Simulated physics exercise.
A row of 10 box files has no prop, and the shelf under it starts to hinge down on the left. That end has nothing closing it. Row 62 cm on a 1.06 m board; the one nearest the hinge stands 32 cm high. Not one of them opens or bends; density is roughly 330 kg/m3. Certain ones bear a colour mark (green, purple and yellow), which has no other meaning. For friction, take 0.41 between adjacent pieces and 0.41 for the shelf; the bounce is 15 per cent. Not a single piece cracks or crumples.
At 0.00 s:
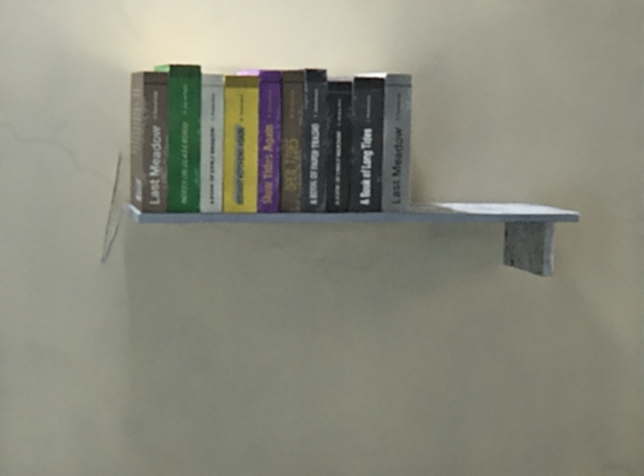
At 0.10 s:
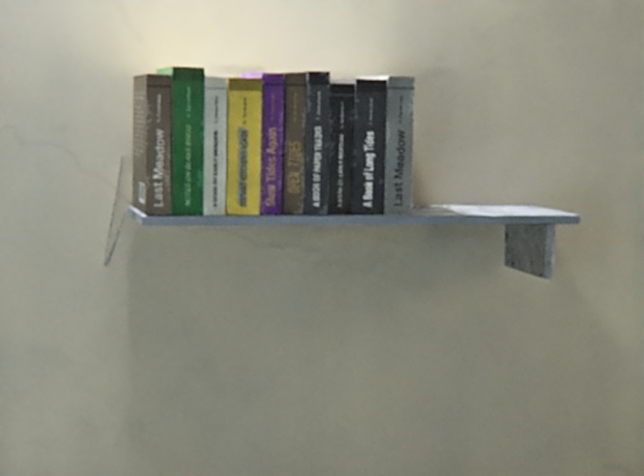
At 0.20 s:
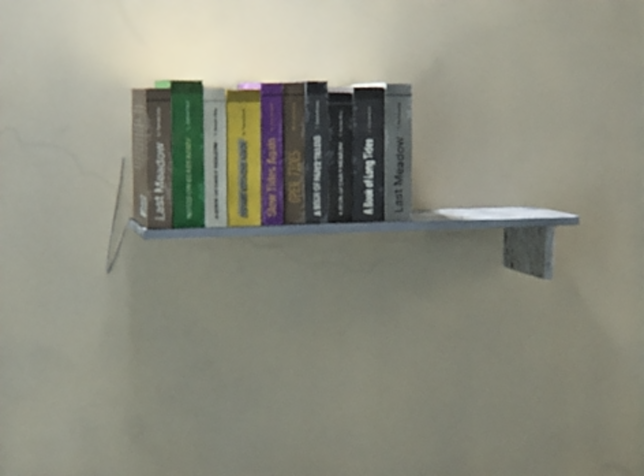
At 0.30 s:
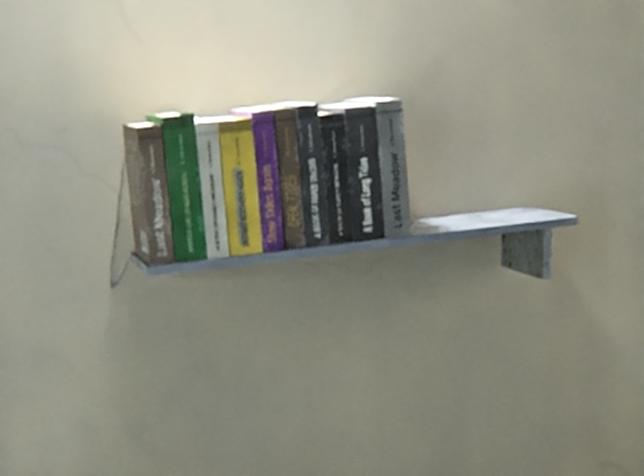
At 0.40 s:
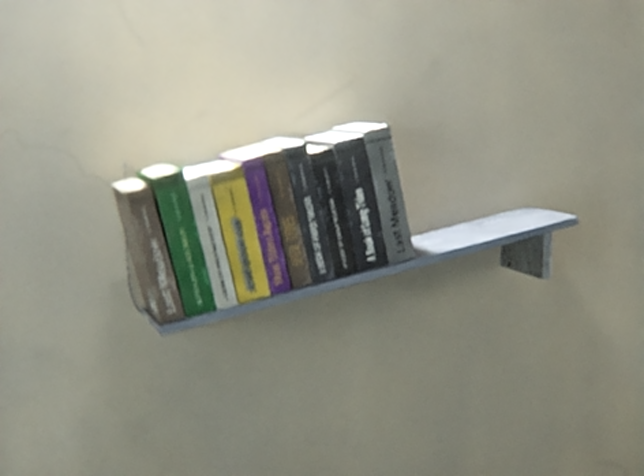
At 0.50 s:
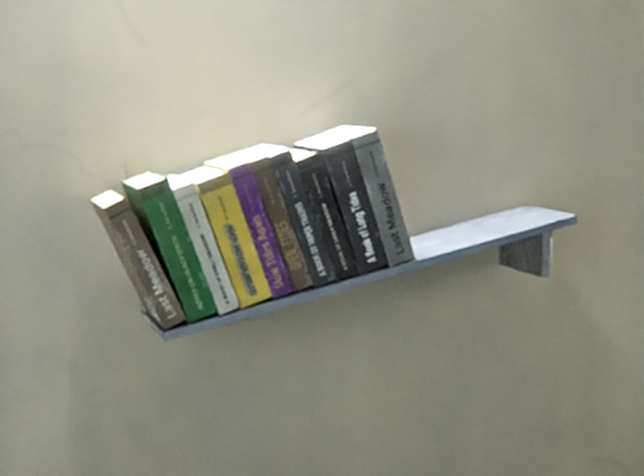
A wall shelf holding a tight row of upright box files, among them green, yellow and purple ones, starts level, then its left end hinges downward, slowly at first and then faster. As the slope steepens, the files tilt to the left, the brown one at the left end leaning most.
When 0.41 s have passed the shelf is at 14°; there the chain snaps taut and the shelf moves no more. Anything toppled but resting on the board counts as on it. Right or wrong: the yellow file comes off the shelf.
Right.
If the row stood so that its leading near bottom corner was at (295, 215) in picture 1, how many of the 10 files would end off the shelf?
0 in total.
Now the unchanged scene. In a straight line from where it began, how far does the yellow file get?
It ends some 115 cm from where it began.
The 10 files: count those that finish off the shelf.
That totals 4, exactly.
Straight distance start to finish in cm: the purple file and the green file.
Well, the purple finishes about 40 cm from where it began, while the green finishes about 140 cm from its start.
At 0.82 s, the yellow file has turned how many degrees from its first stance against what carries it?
Near 40 degrees from how it began.
After 0.82 s, 1 of the 10 files off the shelf; yellow file leaning 36°; green file leaning 52°.
After 1.22 s, 3 of the 10 files off the shelf; yellow file upside down; green file upside down.
At rest (1.8 s), 4 of the 10 files off the shelf; yellow file on its side; green file on its side; purple file on its side.
